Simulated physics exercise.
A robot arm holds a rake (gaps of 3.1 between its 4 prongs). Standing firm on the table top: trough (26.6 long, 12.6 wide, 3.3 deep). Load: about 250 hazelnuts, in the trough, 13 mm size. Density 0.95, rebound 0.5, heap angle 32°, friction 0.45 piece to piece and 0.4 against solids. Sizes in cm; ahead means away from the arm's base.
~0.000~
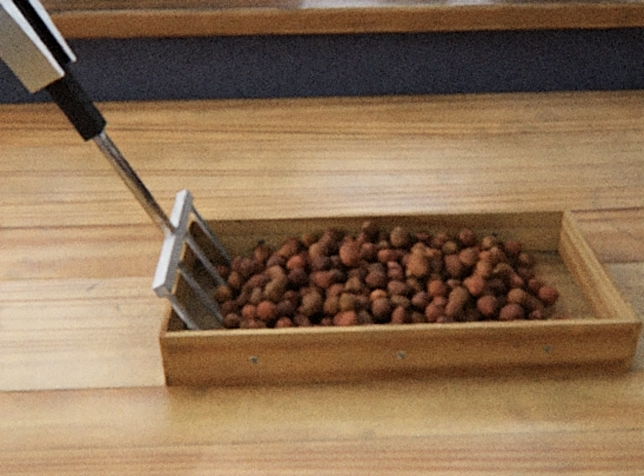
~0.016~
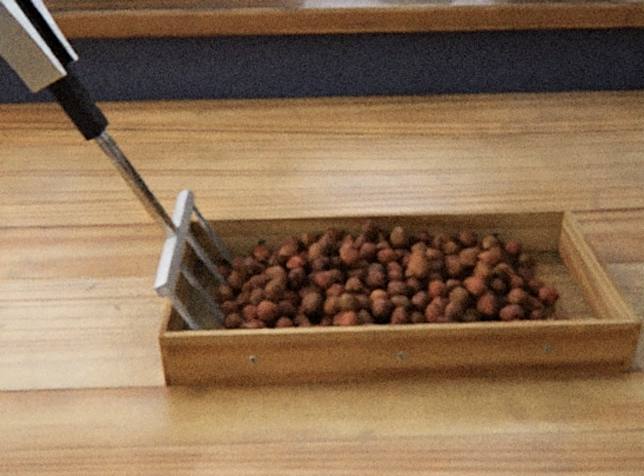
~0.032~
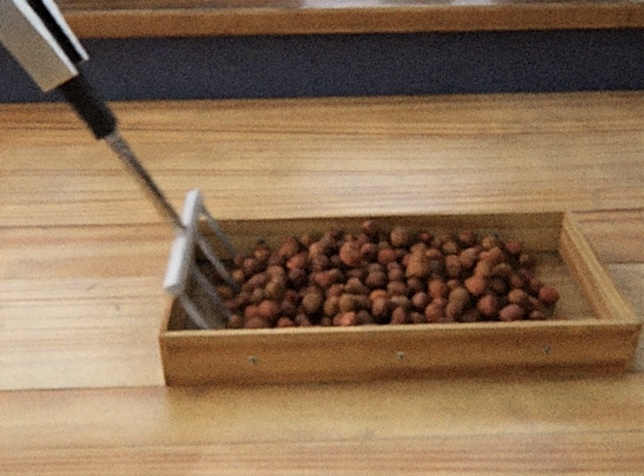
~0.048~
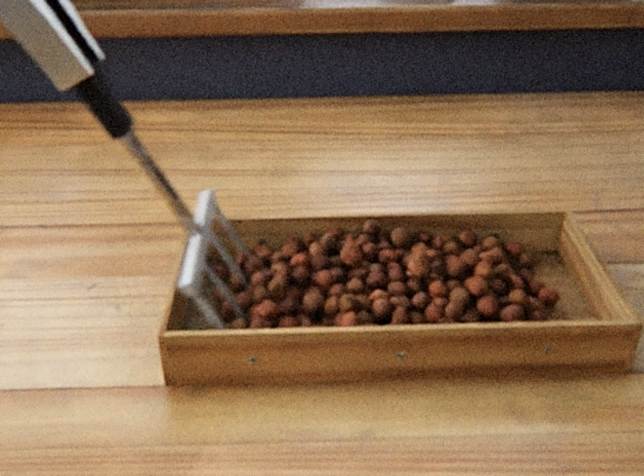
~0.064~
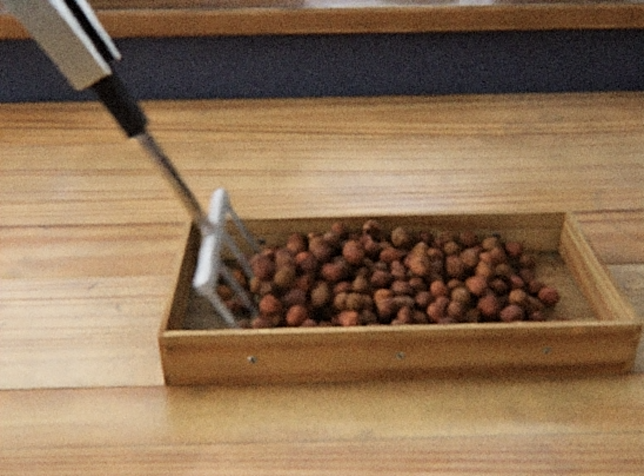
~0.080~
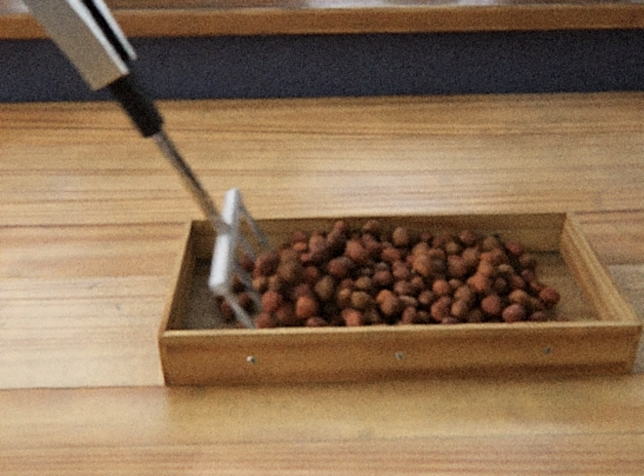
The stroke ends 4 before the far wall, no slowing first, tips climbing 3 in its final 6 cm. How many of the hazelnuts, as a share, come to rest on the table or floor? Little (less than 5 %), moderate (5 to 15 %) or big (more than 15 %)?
Answer: Moderate; 5 to 15 % of the hazelnuts finish on the table or floor.
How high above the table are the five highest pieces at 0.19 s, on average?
Some 5 cm.
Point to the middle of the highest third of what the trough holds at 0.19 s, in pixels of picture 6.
Near (399, 270).
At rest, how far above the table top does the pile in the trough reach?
Roughly 4.5 cm.
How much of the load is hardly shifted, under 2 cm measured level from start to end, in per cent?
About 15 per cent.
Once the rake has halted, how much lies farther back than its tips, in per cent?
About 60 per cent.
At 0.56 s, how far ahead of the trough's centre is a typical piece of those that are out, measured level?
Some 16 cm.
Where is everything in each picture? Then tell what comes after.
The first picture shows rake bar at (175, 238), sloping 63°; upper third of the load around (394, 278), from x 220 to 565, top at y 230; 249 in the trough.
The second picture shows rake bar at (177, 238), sloping 63°; upper third of the load around (394, 278), from x 220 to 565, top at y 230.
The third picture shows rake bar at (186, 238), sloping 63°; upper third of the load around (394, 278), from x 220 to 565, top at y 230.
The fourth picture shows rake bar at (200, 237), sloping 63°; upper third of the load around (383, 277), from x 220 to 565, top at y 230.
The fifth picture shows rake bar at (214, 237), sloping 63°; upper third of the load around (372, 274), from x 220 to 565, top at y 230.
The sixth picture shows rake bar at (228, 237), sloping 63°; upper third of the load around (363, 277), from x 220 to 565, top at y 230; 249 in the trough.
By 0.19 s, sloping 63°, highest piece 6 above the table; 249 in the trough.
By 0.31 s, sloping 63°, highest piece 7 above the table; 246 in the trough, 1 on the table or floor, 2 in flight or on the tool.
By 0.56 s, sloping 63°, highest piece 4 above the table; 226 in the trough, 23 on the table or floor.
By 1.26 s, sloping 63°, highest piece 4 above the table; 226 in the trough, 23 on the table or floor.
Final count, 226 in the trough, 23 on the table or floor. That is 9 % on the table or floor.
